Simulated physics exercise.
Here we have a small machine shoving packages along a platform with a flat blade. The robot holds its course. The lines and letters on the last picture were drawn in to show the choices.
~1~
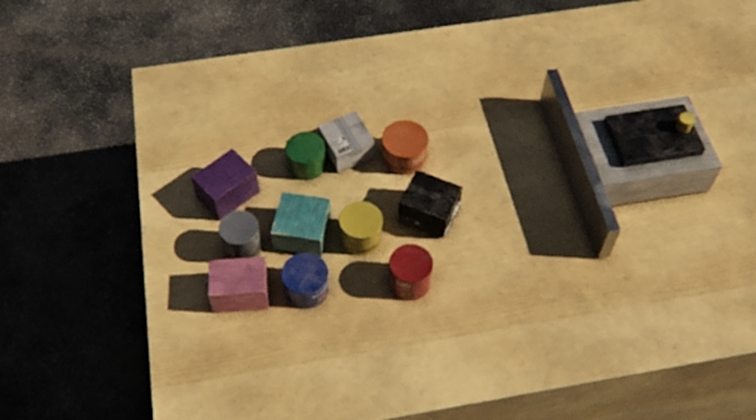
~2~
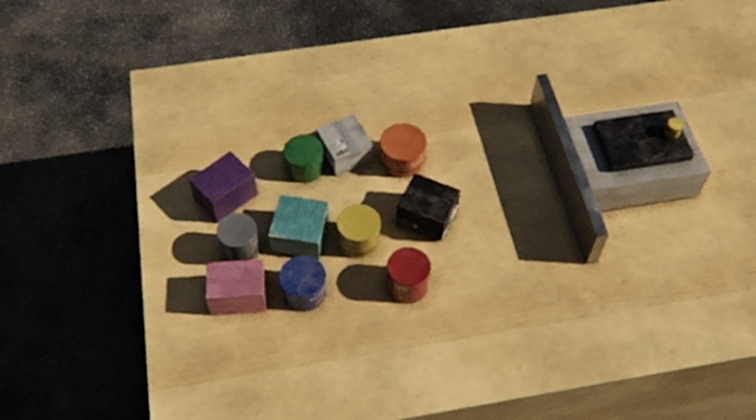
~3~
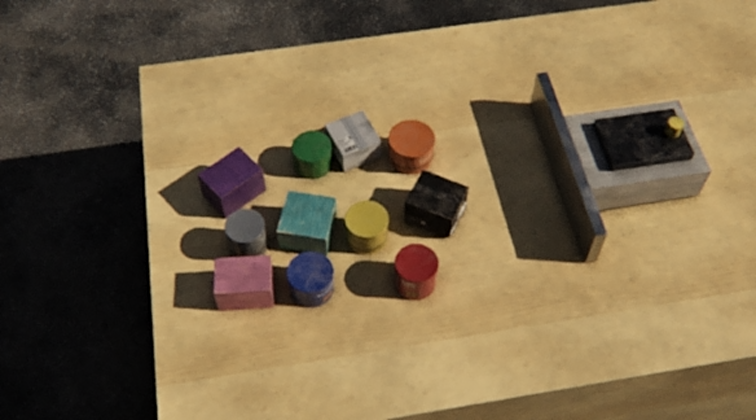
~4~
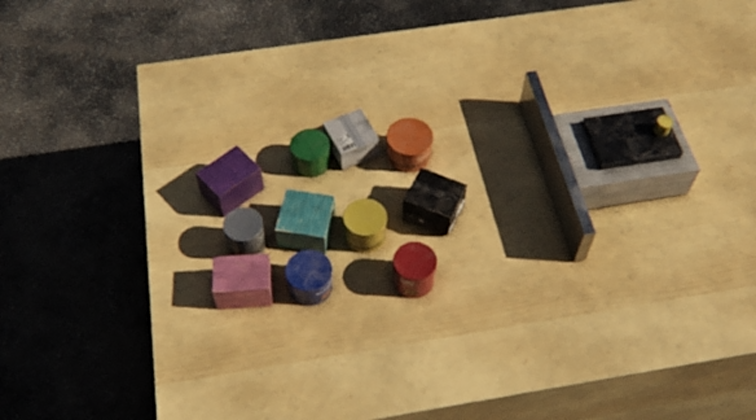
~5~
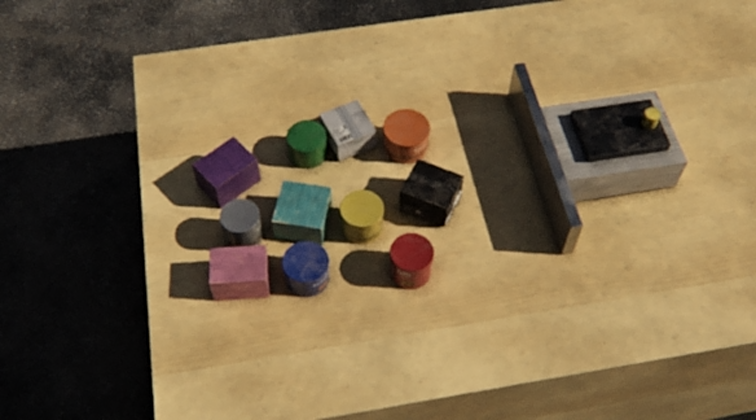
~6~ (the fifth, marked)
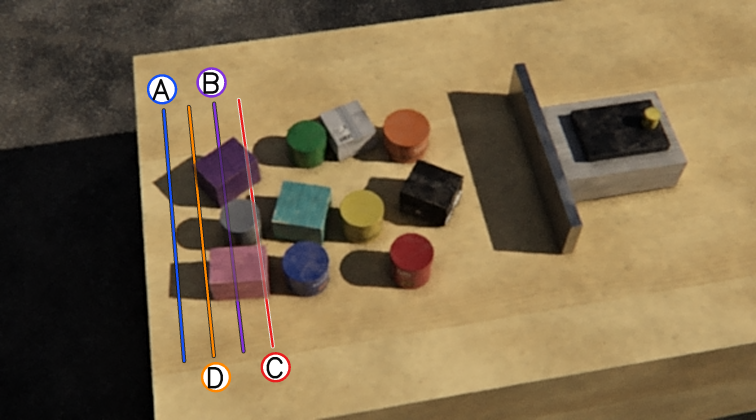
A wooden platform holds unmoving coloured boxes and pails while a flat-bladed grey machine inches left.
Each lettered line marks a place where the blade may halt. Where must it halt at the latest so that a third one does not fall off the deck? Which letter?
Line B.
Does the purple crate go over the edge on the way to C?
No.
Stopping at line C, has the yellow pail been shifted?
Yes.
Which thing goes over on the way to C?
The grey pail goes over.
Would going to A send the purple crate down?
Yes.
On the copy, A at (173, 225); B at (228, 217); C at (254, 213); D at (200, 221).
On B. First, robot (504, 146); white box (343, 130); orange pail (393, 140).
Then, robot (391, 163); grey pail (206, 237); pink crate (220, 280).
Finally, robot (299, 177); purple crate over the edge; grey pail over the edge; two fallen.
By contrast, A drops five; C is within the limit but short; D drops five.
